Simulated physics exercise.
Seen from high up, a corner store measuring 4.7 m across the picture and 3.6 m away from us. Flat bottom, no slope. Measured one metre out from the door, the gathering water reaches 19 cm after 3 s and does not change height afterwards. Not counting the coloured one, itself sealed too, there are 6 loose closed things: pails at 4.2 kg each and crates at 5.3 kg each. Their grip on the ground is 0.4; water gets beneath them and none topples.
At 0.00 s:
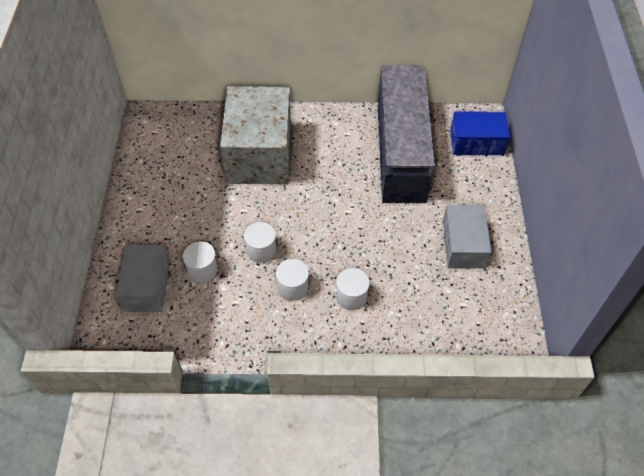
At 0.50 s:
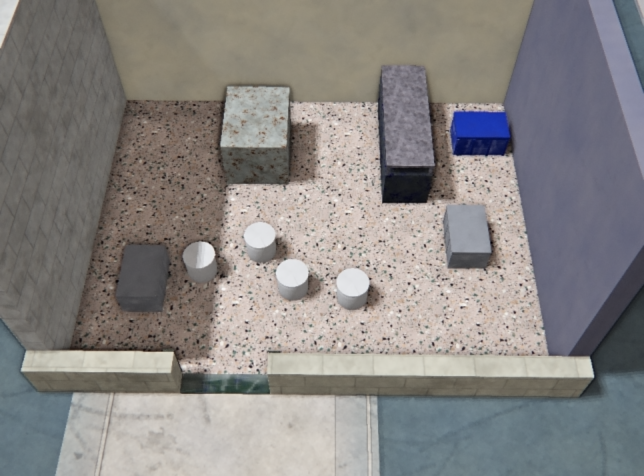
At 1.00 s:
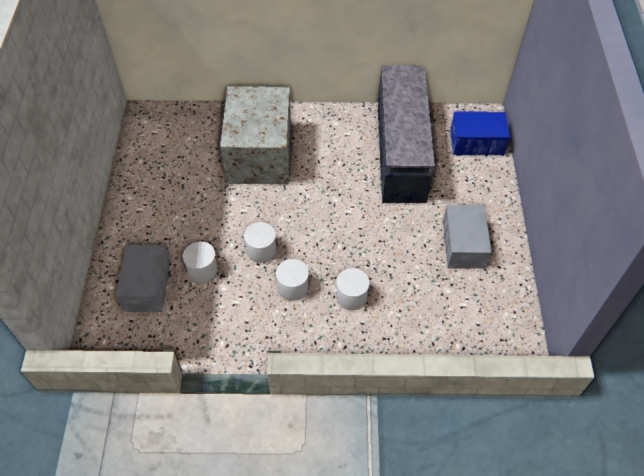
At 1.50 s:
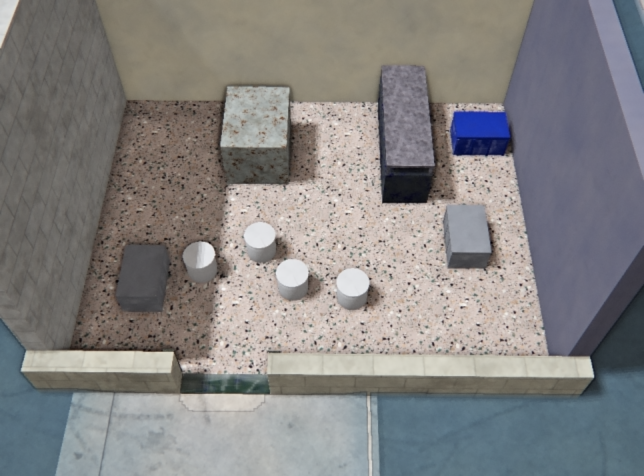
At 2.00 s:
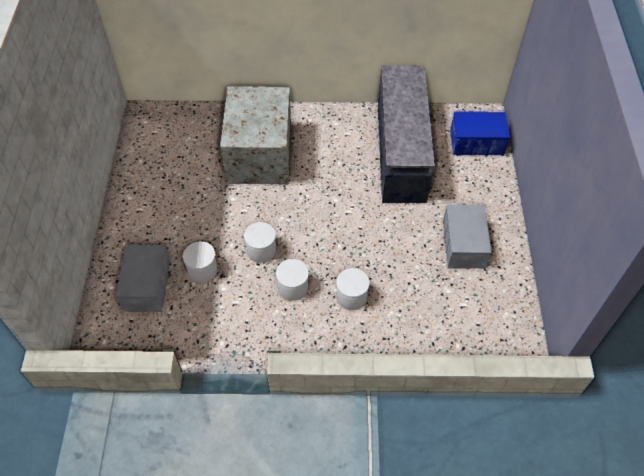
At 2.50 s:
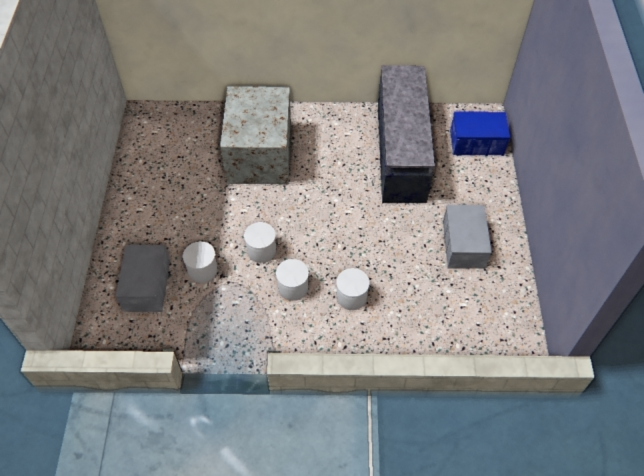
In a small open-topped store seen from above, with pale pails, grey crates and a blue crate standing still, a thin sheet of water spread over the paving outside and crept in through the doorway.
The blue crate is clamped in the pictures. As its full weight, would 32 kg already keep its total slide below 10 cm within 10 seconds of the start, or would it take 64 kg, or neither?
32 kg already does.
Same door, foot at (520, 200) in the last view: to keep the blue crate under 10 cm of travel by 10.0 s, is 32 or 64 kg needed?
There just the heavier succeeds.
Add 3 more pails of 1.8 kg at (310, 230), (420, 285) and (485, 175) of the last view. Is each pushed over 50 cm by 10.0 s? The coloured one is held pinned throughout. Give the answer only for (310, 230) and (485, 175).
In order: Above the mark, within the mark.
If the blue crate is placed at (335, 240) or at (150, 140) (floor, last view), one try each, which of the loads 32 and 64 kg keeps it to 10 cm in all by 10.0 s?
The first try gives success with both; the second gives success with both.
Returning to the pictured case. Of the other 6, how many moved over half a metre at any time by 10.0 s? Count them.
By my count, 4.
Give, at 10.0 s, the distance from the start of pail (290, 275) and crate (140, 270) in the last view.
One is off by 200 cm, the other by 60 cm, in the order asked.
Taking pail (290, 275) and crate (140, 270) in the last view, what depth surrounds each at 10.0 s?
Depths: Near 9 cm, then near 3 cm.
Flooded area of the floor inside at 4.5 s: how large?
Somewhere around 7.5 m2, roughly.
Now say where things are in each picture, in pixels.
The blue crate at (482, 124) rests on the ground; 0.0 m2 under water; 0 of 7 have shifted, in the first picture.
The blue crate at (482, 124) rests on the ground; water covers 0.0 m2; 0 of 7 have shifted, in the second picture.
The blue crate at (482, 124) rests on the ground; 0.0 m2 under water; 0 of 7 have shifted, in the third picture.
The blue crate at (482, 124) rests on the ground; 0.0 m2 under water; 0 of 7 have shifted, in the fourth picture.
The blue crate at (482, 124), on the bottom; 0.1 m2 under water; 0 of 7 have shifted, in the fifth picture.
The blue crate at (482, 124), on the bottom; 0.7 m2 under water; 0 of 7 have shifted, in the sixth picture.
After 3.5 s the blue crate would be 0 cm from its start with 32 kg and 0 cm from its start with 64 kg; 0 cm of water round it then.
After 4.5 s the blue crate would be 0 cm from its start with 32 kg and 0 cm from its start with 64 kg; 0 cm of water round it then.
After 7.0 s the blue crate would be 0 cm from its start with 32 kg and 0 cm from its start with 64 kg; 0 cm of water round it then.
After 10.0 s the blue crate would be 0 cm from its start with 32 kg and 0 cm from its start with 64 kg; 2 cm of water round it then.
